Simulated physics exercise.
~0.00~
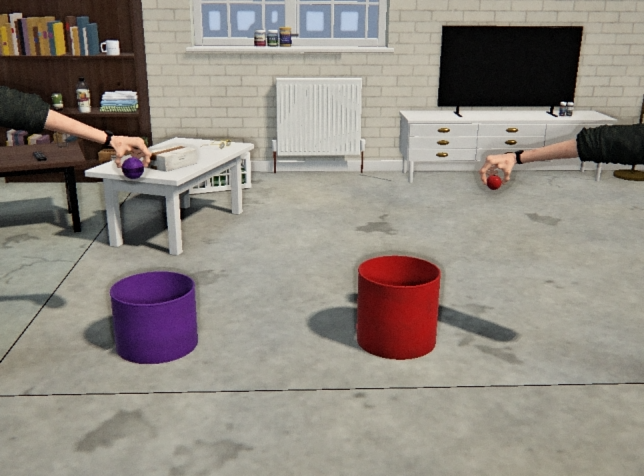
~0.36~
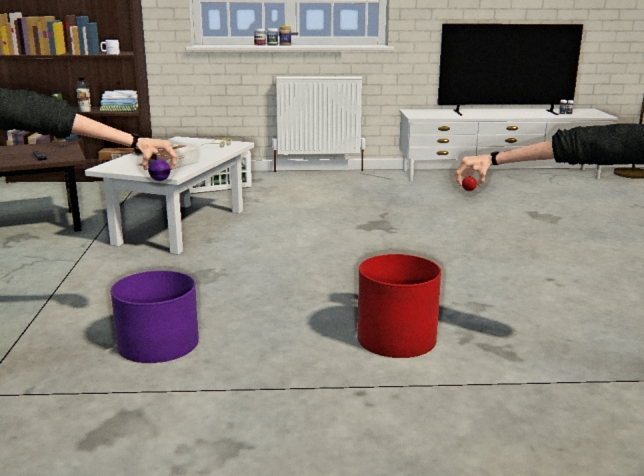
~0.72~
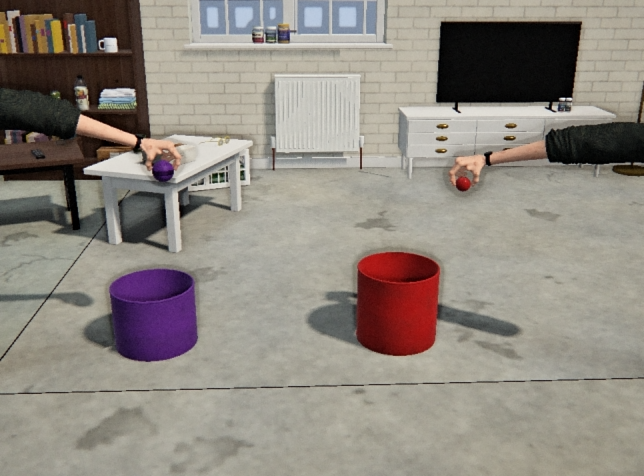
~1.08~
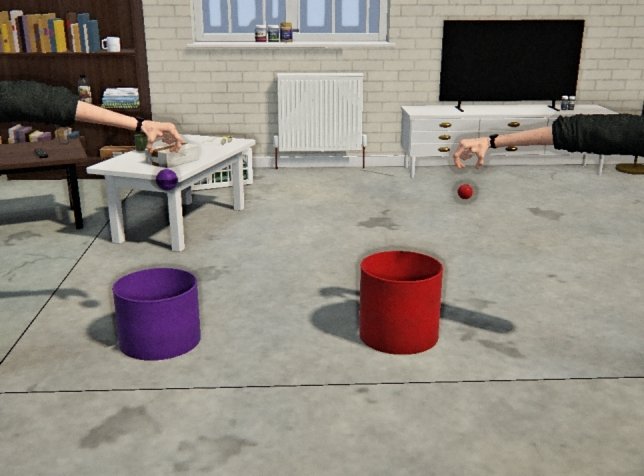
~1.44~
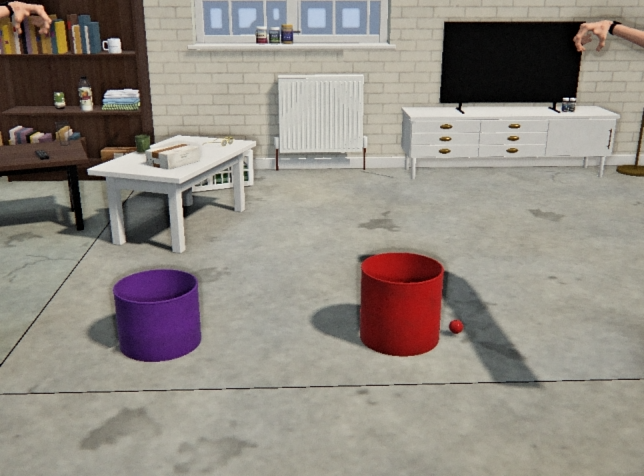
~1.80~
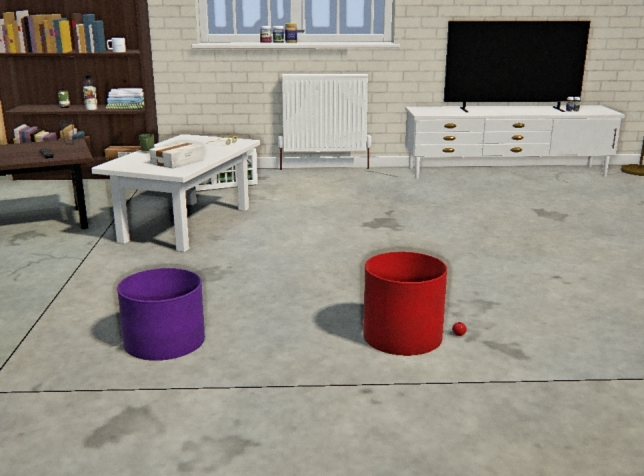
In a living room with a concrete floor and pale brick walls, seen from the front by a slightly swaying camera, a purple bin stands on the left and a red bin on the right. Behind them are a bookcase, a white table, a radiator and a television on a cabinet. Two hands reach in from opposite sides, the left holding a purple ball and the right a small red tomato, and both move inward. They let go and draw back as both things drop. The purple ball ends up out of sight inside the purple bin, while the tomato misses and rests on the floor just right of the red bin.
